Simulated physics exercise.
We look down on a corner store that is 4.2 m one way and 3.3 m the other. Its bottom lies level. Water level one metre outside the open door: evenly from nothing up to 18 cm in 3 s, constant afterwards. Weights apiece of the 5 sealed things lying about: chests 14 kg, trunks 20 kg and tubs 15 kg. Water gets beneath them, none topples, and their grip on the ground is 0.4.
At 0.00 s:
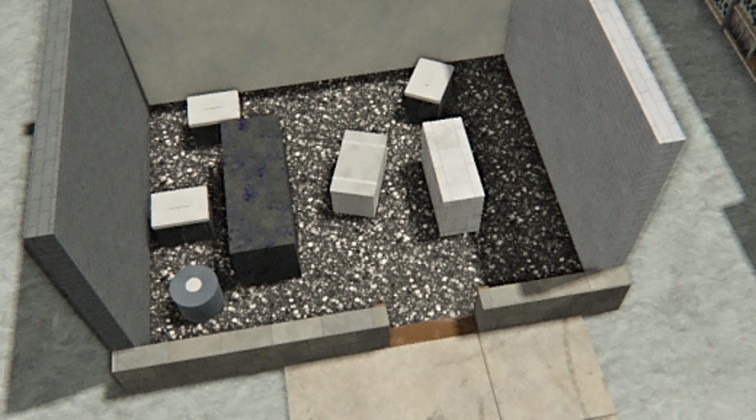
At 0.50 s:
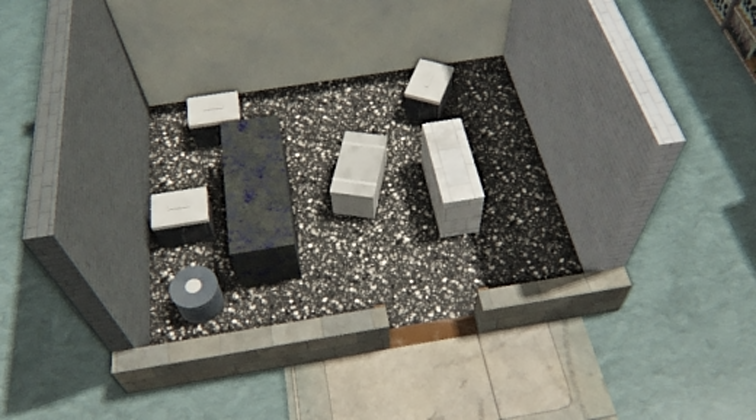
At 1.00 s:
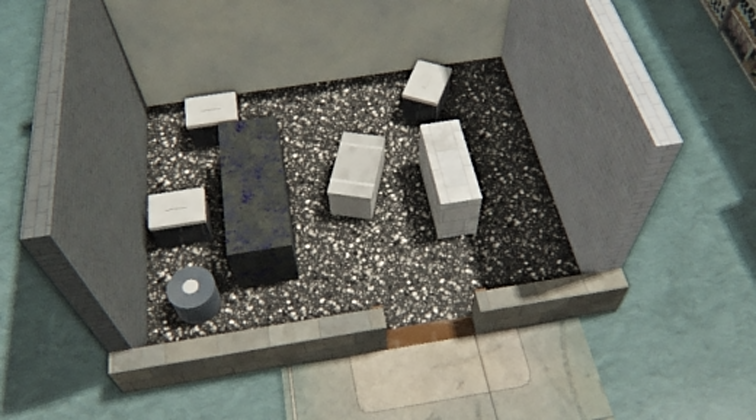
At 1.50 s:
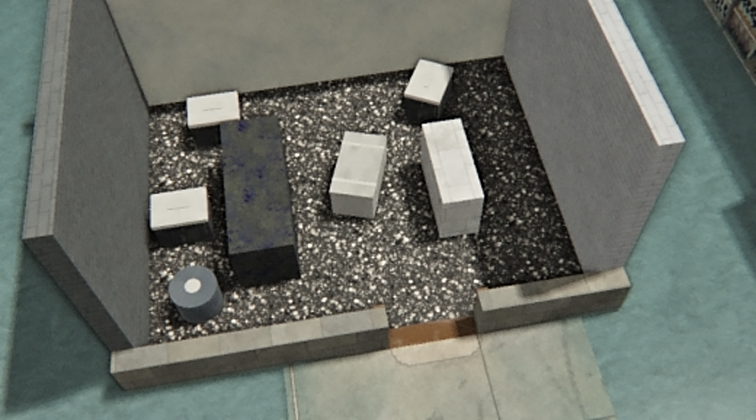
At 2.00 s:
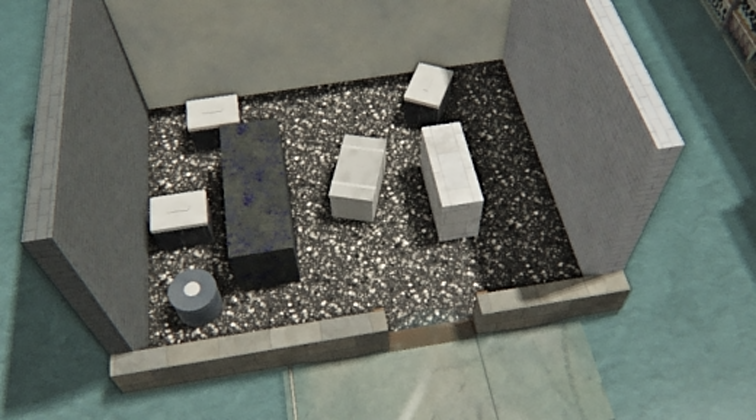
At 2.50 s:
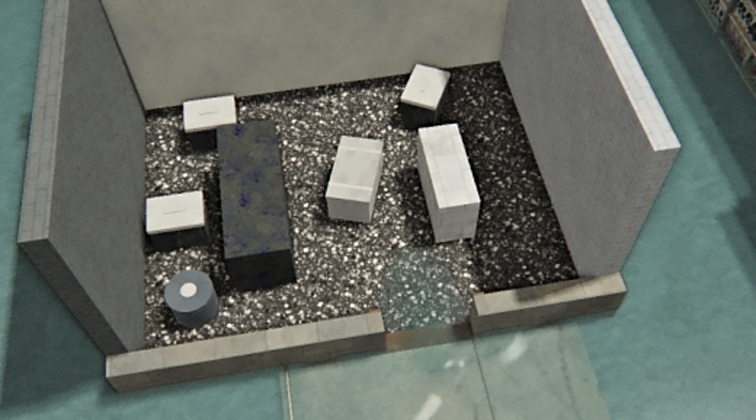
Blue-green water spreads over the pale ground outside a small, roofless, grey-walled room seen from high above, then creeps across the tan paving and through the doorway onto the speckled floor. Inside, a long dark block and two white-topped boxes stand left beside a blue-grey cylinder, with pale blocks at centre and right. The objects stay put while the camera barely shifts.
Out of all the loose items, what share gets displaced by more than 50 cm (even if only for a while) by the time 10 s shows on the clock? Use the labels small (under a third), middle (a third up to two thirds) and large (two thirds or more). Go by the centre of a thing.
Small.
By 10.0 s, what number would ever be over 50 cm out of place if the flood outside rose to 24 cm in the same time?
The answer would then be 4.
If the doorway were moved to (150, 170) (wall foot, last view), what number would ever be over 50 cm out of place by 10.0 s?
3.
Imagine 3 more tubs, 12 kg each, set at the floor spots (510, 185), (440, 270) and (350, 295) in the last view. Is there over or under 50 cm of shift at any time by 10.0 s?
First one stays inside the line, second one crosses the line, third one stays inside the line.
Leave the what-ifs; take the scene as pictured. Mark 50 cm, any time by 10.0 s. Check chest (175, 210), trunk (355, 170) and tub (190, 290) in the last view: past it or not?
Order as asked - a smaller shift, a bigger shift, a smaller shift.
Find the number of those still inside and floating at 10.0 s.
At that moment it comes to 2.
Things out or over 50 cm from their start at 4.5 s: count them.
Tally: 0.
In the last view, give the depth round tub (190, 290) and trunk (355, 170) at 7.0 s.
Around 0 cm and 5 cm.
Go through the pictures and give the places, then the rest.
The first frame shows a chest at (213, 107), on the bottom; a trunk at (359, 162), on the bottom; 0.0 m2 under water; 0 of 5 have shifted.
The second frame shows a chest at (213, 108), on the bottom; a trunk at (359, 163), on the bottom; 0.0 m2 under water; 0 of 5 have shifted.
The third frame shows a chest at (211, 109), on the bottom; a trunk at (357, 164), on the bottom; 0.0 m2 under water; 0 of 5 have shifted.
The fourth frame shows a chest at (213, 108) rests on the ground; a trunk at (359, 163) rests on the ground; 0.0 m2 under water; 0 of 5 have shifted.
The fifth frame shows a chest at (212, 111) rests on the ground; a trunk at (358, 167), on the bottom; 0.1 m2 under water; 0 of 5 have shifted.
The sixth frame shows a chest at (209, 112) rests on the ground; a trunk at (355, 168), on the bottom; water covers 0.6 m2; 0 of 5 have shifted.
After 3.5 s 0 of 5 are over 50 cm from their spots; 0 afloat.
After 4.5 s 0 of 5 are over 50 cm from their spots; 0 afloat.
After 7.0 s 1 of 5 are over 50 cm from their spots; 0 afloat.
After 10.0 s 1 of 5 are over 50 cm from their spots, and 1 have been at some point; 2 afloat.
